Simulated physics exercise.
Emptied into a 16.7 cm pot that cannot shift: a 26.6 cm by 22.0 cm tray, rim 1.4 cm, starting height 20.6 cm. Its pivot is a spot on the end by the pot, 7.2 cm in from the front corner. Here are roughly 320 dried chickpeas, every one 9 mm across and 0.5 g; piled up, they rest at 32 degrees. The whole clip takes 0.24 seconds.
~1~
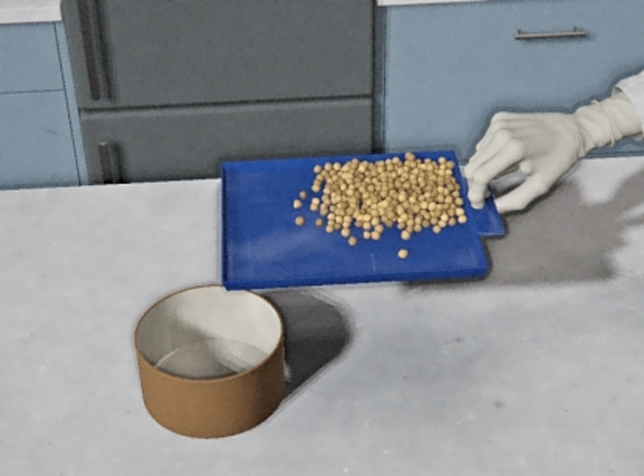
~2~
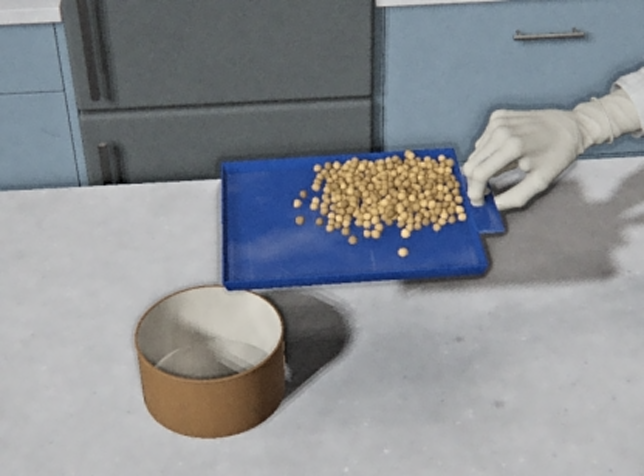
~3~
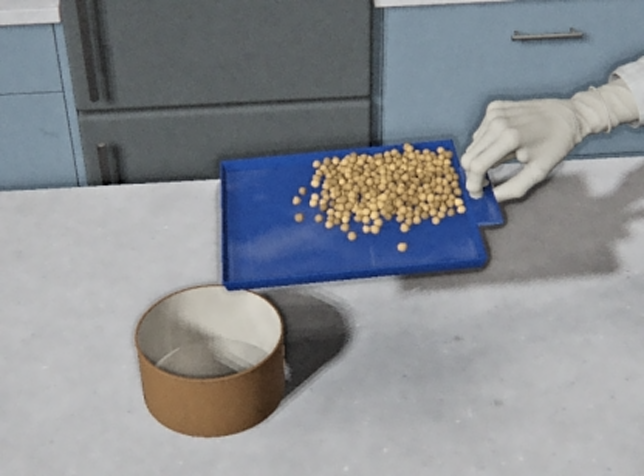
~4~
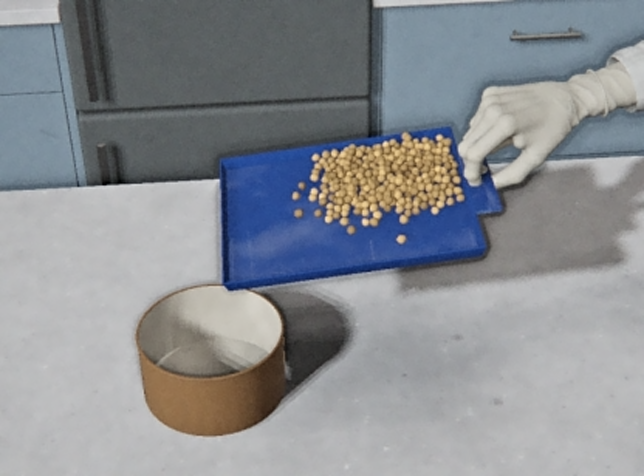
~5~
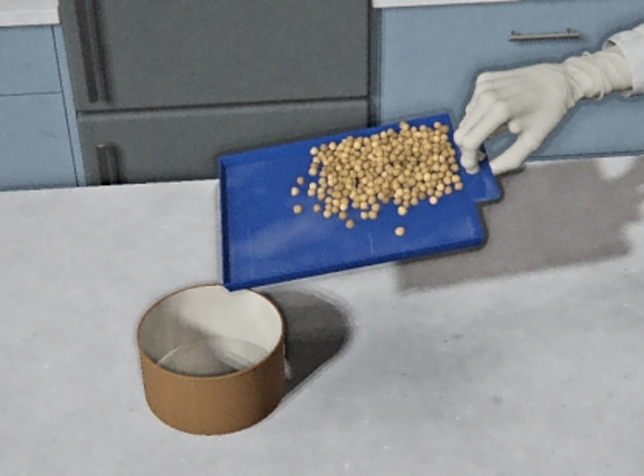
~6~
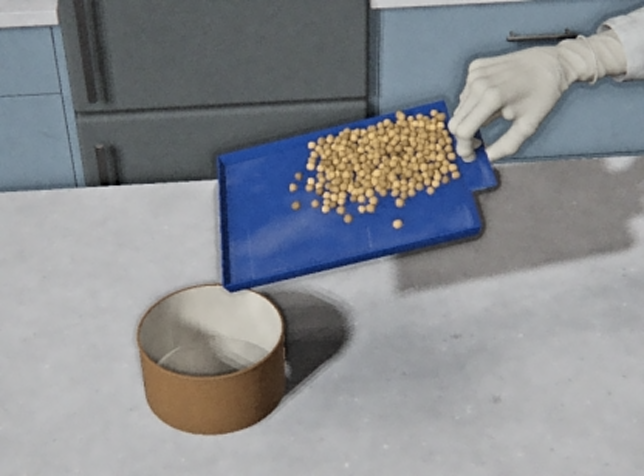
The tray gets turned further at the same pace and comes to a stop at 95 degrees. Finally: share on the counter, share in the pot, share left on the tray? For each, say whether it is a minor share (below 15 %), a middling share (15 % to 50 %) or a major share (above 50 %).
I expect this. Counter - a middling share. Pot - a major share. Tray - a minor share.
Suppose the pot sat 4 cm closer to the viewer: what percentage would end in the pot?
With that change it comes to something like 75 in a hundred.
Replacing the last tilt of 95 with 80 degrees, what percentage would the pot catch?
I'd say close to 55 percent.
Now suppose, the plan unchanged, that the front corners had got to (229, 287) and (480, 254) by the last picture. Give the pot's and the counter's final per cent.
Pot 30 % / counter 70 %.
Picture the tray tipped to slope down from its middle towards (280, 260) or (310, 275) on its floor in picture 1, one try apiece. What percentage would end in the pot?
First try: Around 40 percent; second try: Around 25 percent.
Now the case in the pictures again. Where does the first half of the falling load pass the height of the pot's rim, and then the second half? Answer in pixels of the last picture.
I'd mark about (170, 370) for the first half and about (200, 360) for the second.
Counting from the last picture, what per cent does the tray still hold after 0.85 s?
40%, roughly.
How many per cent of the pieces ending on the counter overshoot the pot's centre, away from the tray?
It comes to near 80 percent.
Then, 0.51 s after the last picture, tilt 52 degrees; the tray holds 95 %, the pot 0 %.
Then, 0.85 s after the last picture, tilt 78 degrees; the tray holds 40 %, the pot 25 %.
Then, 1.28 s after the last picture, tilt 95 degrees; the tray holds 0 %, the pot 55 %.
In the end, counter 40 %, pot 60 %, tray 0 %.
